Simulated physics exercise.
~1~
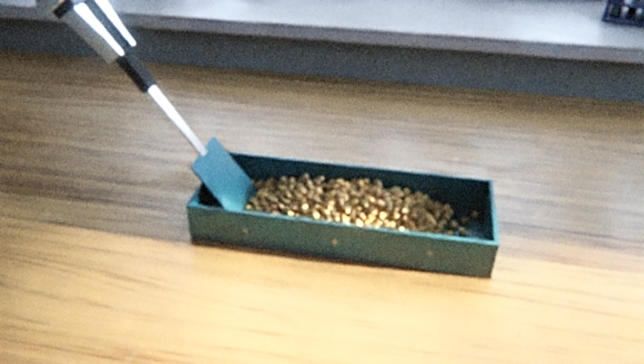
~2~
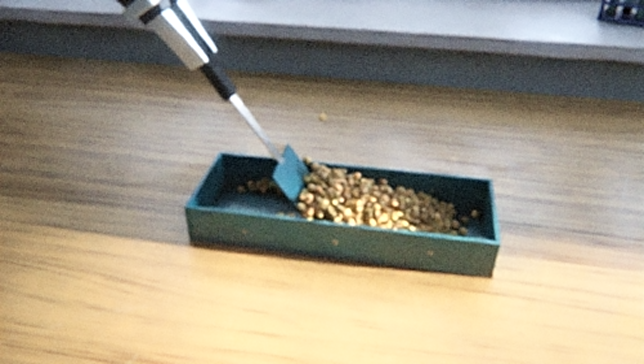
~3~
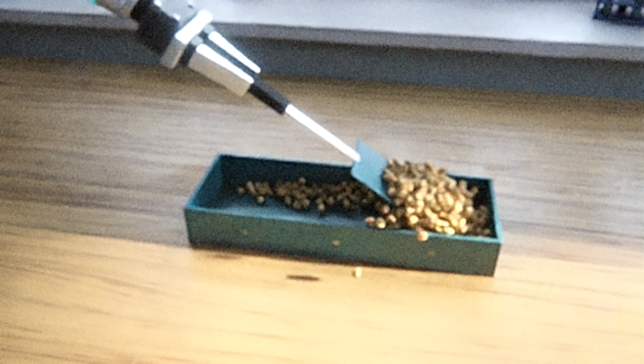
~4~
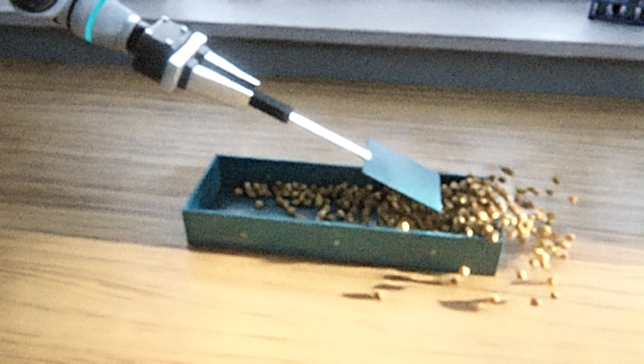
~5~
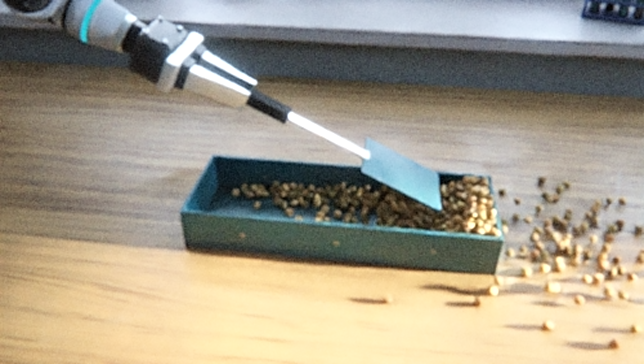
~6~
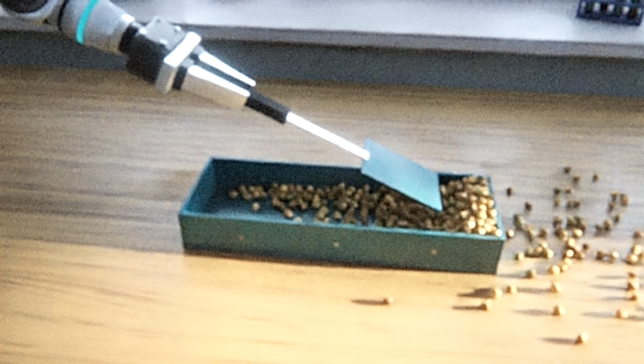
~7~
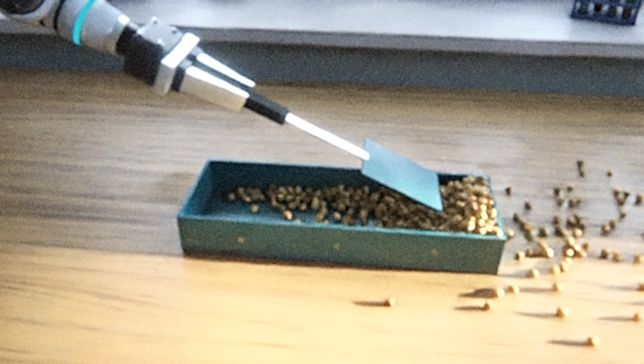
A robotic arm swept a flat teal blade rightward through a trough of dried chickpeas, heaping them toward the far right end, then tilted and stopped as some spilled over and scattered across the wooden table, leaving most still in the trough.
